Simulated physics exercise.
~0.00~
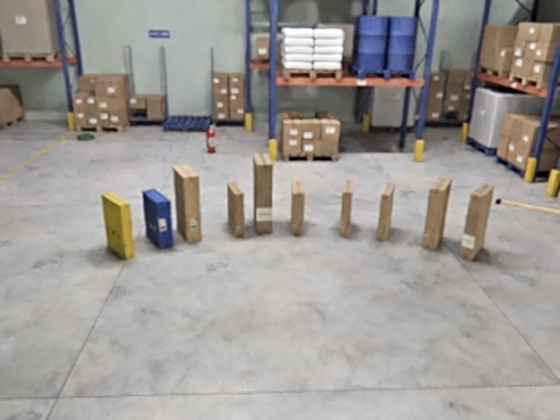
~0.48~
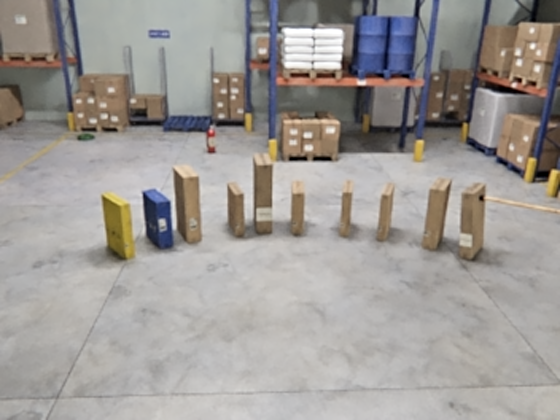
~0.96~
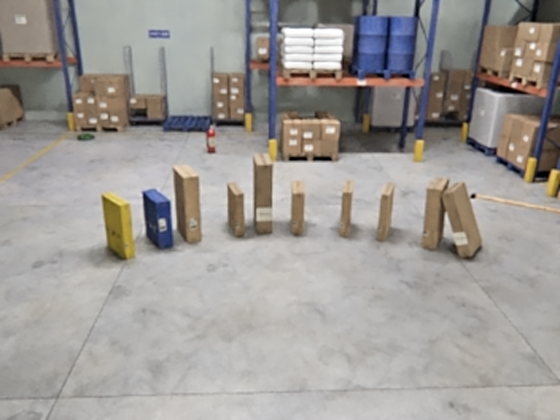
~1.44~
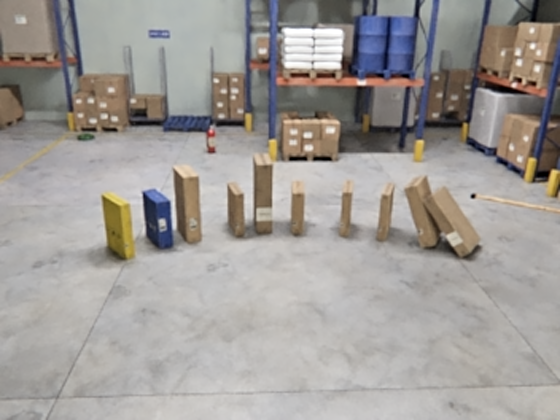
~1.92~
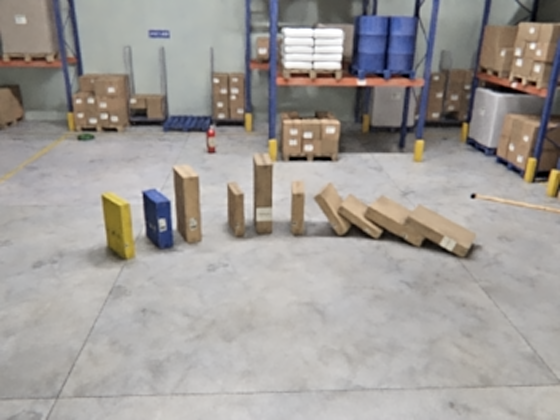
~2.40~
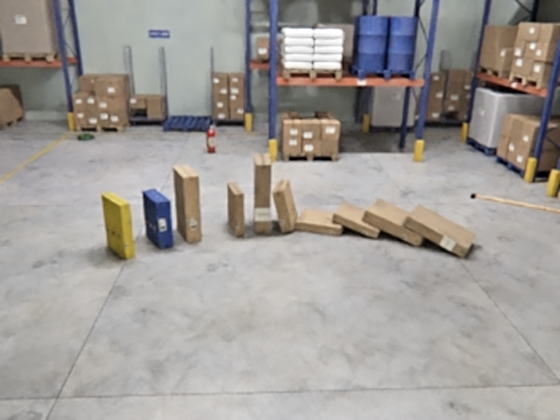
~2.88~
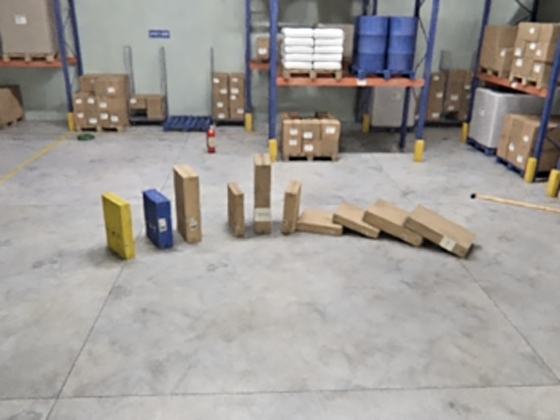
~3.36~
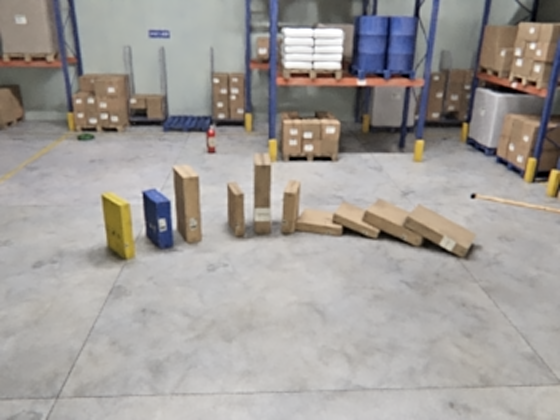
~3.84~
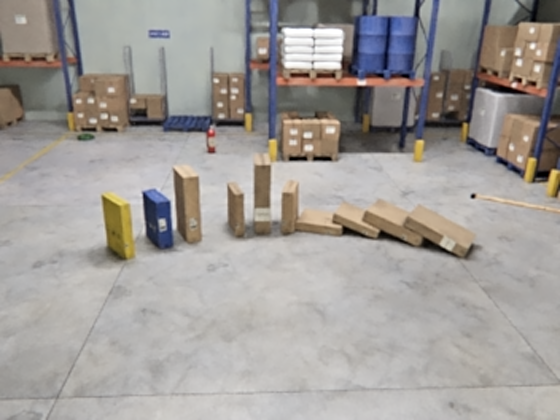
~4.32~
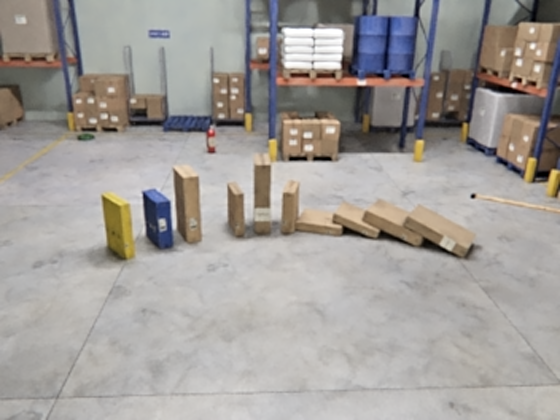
The footage shows ten upright cartons in a curved row on a warehouse floor as a pole nudges the rightmost one, which tips left and topples the next three in turn. The remaining six, including the blue and yellow ones at the left end, stay standing.
